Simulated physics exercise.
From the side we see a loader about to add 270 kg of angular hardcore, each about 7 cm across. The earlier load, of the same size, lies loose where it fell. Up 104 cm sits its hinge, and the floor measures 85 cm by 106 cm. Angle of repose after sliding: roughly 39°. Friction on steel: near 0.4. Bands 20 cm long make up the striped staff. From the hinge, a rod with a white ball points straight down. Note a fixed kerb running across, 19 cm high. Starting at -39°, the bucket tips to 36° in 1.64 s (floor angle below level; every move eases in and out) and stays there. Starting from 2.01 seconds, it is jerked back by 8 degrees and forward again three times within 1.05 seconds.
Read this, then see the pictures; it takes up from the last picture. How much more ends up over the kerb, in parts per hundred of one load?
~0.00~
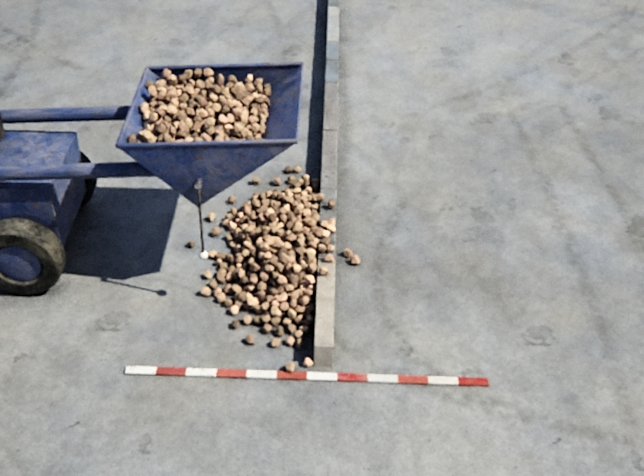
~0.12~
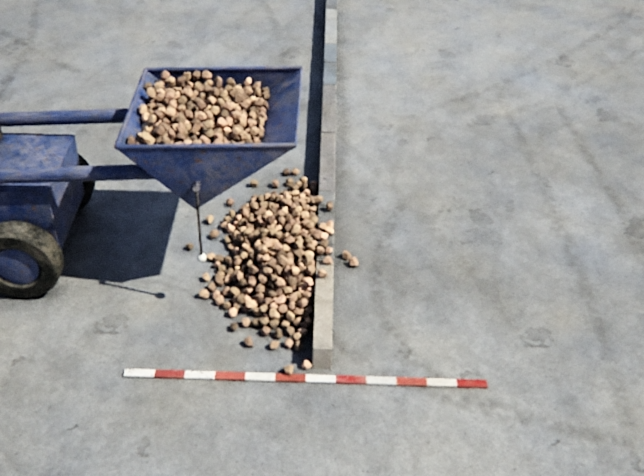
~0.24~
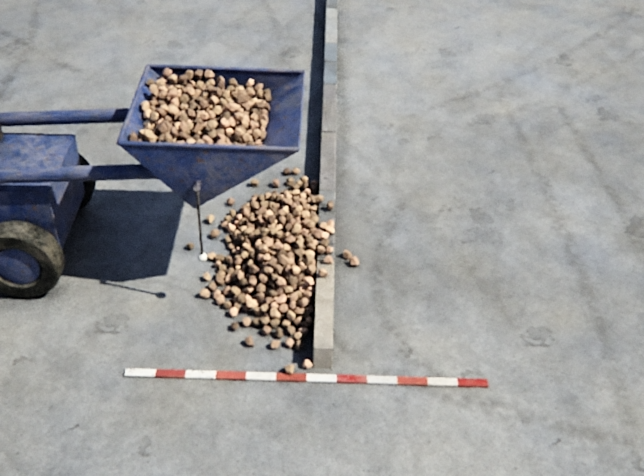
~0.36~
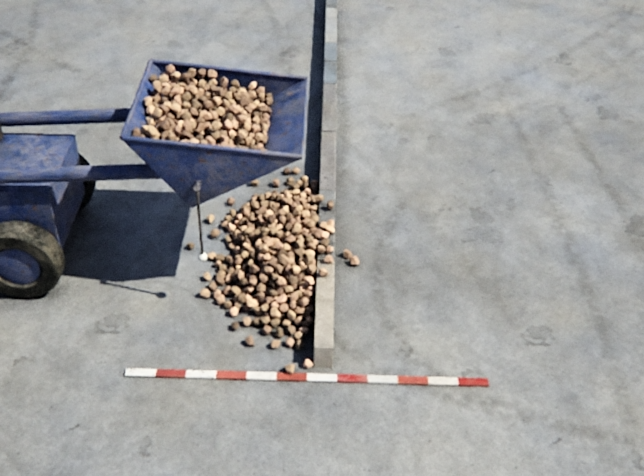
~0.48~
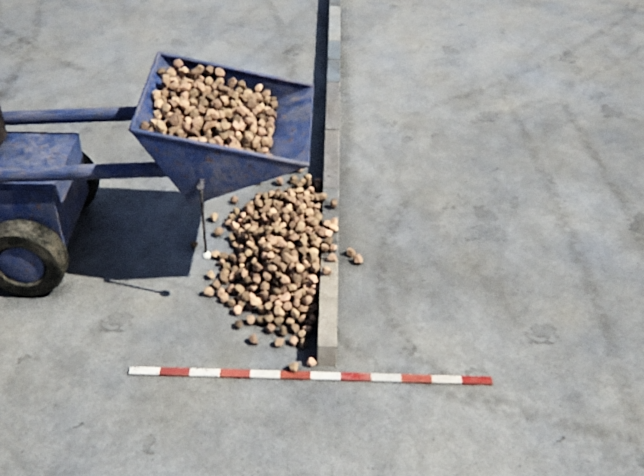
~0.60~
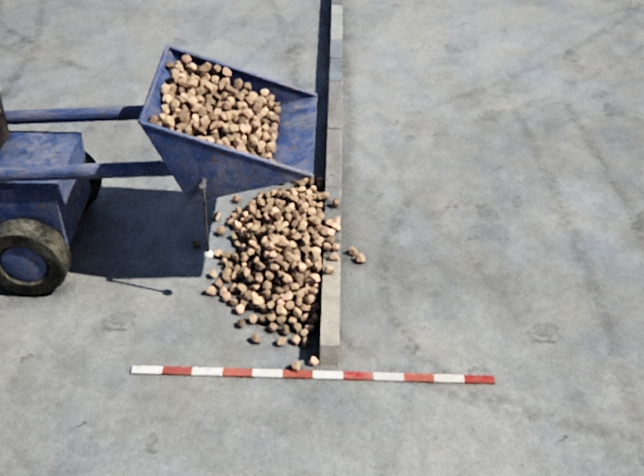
Close to 52 parts in a hundred.
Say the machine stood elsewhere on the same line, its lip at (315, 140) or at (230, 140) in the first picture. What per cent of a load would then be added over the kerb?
Roughly 75 and 0 per cent, in that order.
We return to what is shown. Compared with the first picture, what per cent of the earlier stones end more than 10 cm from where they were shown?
Around 0 in a hundred.
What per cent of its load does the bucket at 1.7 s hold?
Roughly 60 parts in a hundred of the load.
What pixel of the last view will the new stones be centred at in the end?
(345, 239).
After 1.2 s the floor is at 24°; in per cent of one load, 100 in the bucket, 100 on this side of the kerb; the foremost stones are at (341, 238).
After 1.7 s the floor is at 36°; in per cent of one load, 58 in the bucket, 139 on this side of the kerb, 3 over the kerb; the foremost stones are at (360, 238).
After 3.5 s the floor is at 36°; in per cent of one load, 0 in the bucket, 148 on this side of the kerb, 52 over the kerb; the foremost stones are at (464, 242).
After 6.0 s the floor is at 36°; in per cent of one load, 0 in the bucket, 148 on this side of the kerb, 52 over the kerb; the foremost stones are at (464, 242). Net gain over the kerb, 52.
